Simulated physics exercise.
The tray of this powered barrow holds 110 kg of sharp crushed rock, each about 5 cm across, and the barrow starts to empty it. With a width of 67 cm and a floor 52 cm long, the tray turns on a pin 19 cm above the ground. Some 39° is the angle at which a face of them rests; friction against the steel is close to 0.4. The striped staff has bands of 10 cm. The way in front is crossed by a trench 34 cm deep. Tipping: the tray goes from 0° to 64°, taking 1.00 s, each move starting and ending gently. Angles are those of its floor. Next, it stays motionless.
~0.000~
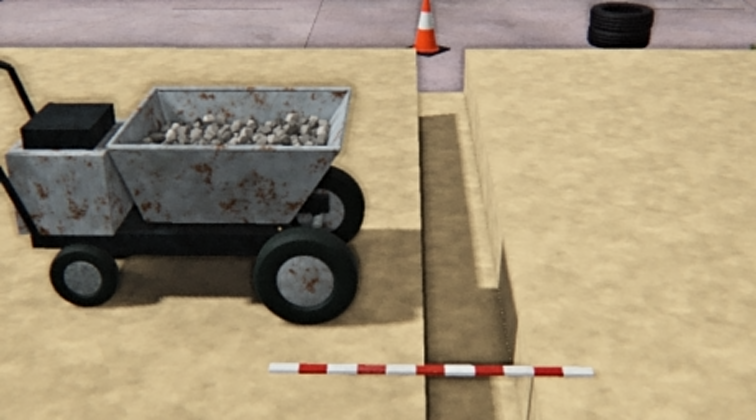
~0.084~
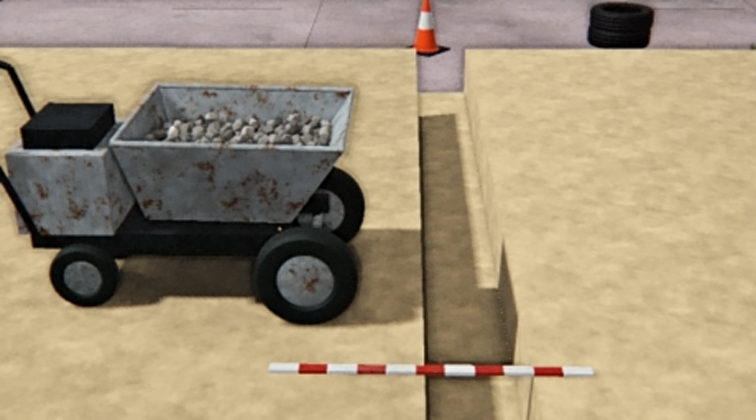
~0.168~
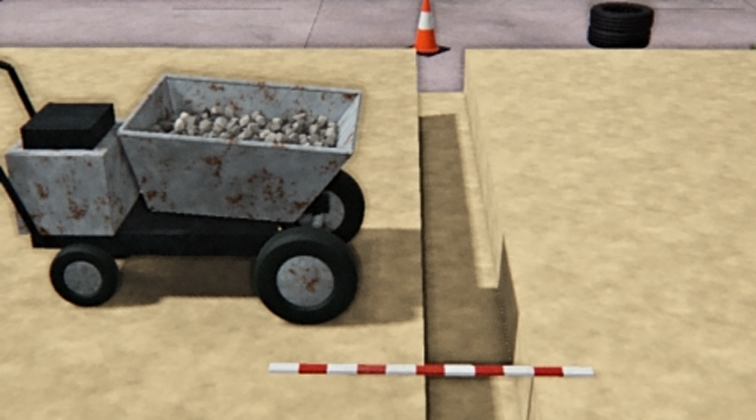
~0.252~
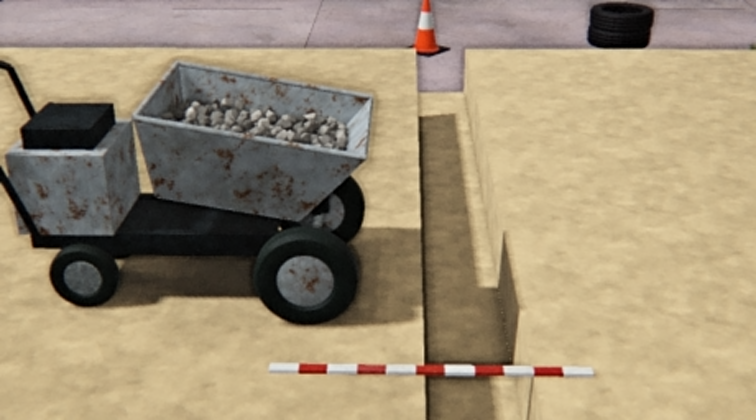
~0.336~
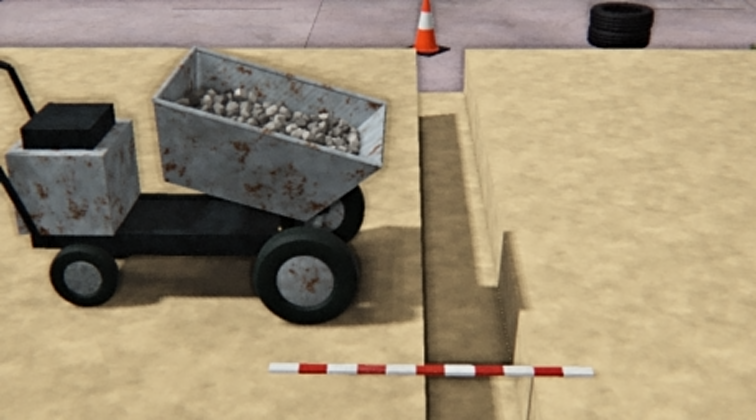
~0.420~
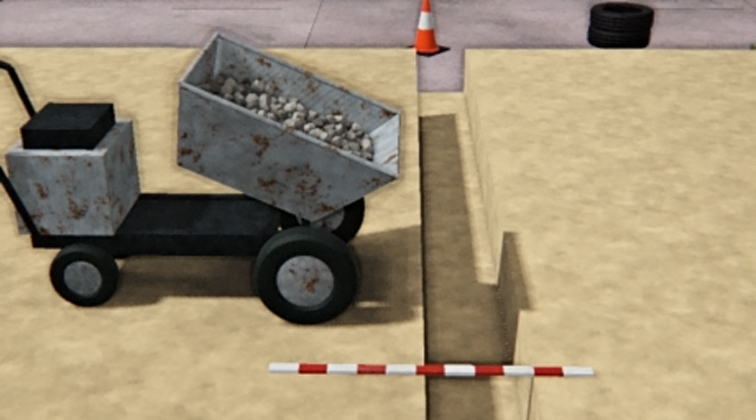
A rusty grey metal tray full of pale stones, on a small black-wheeled powered barrow at left, stands on sandy ground seen from the side and slightly above. A trench crosses the ground to its right, with a red-and-white striped staff in front, an orange cone behind and black tyres at upper right. The tray's left end rises, gently then faster, tilting it down rightward, while the barrow and camera stay still.
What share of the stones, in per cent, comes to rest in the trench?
About 26 per cent of the stones finish in the trench.
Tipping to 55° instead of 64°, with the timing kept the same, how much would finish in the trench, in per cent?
Some 5% would finish there.
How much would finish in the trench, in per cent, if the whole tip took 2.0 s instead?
In that case some 20 per cent.
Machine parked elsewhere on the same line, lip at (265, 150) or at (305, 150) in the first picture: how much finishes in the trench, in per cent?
Around 20% for the first place and 30% for the second.
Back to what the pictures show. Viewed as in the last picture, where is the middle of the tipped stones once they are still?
Their middle ends up near (483, 353).
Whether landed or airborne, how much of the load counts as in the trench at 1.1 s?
At that moment: Approx. 0 %.
After 0.8 s the floor is at 54°; 100 % in the tray; the foremost stones are at (412, 204).
After 1.1 s the floor is at 64°; 98 % in the tray, 2 % in the trench; the foremost stones are at (484, 247).
After 1.5 s the floor is at 64°; 80 % in the tray, 17 % in the trench, 3 % past the trench; the foremost stones are at (564, 283).
After 3.4 s the floor is at 64°; 71 % in the tray, 26 % in the trench, 3 % past the trench; the foremost stones are at (592, 264).
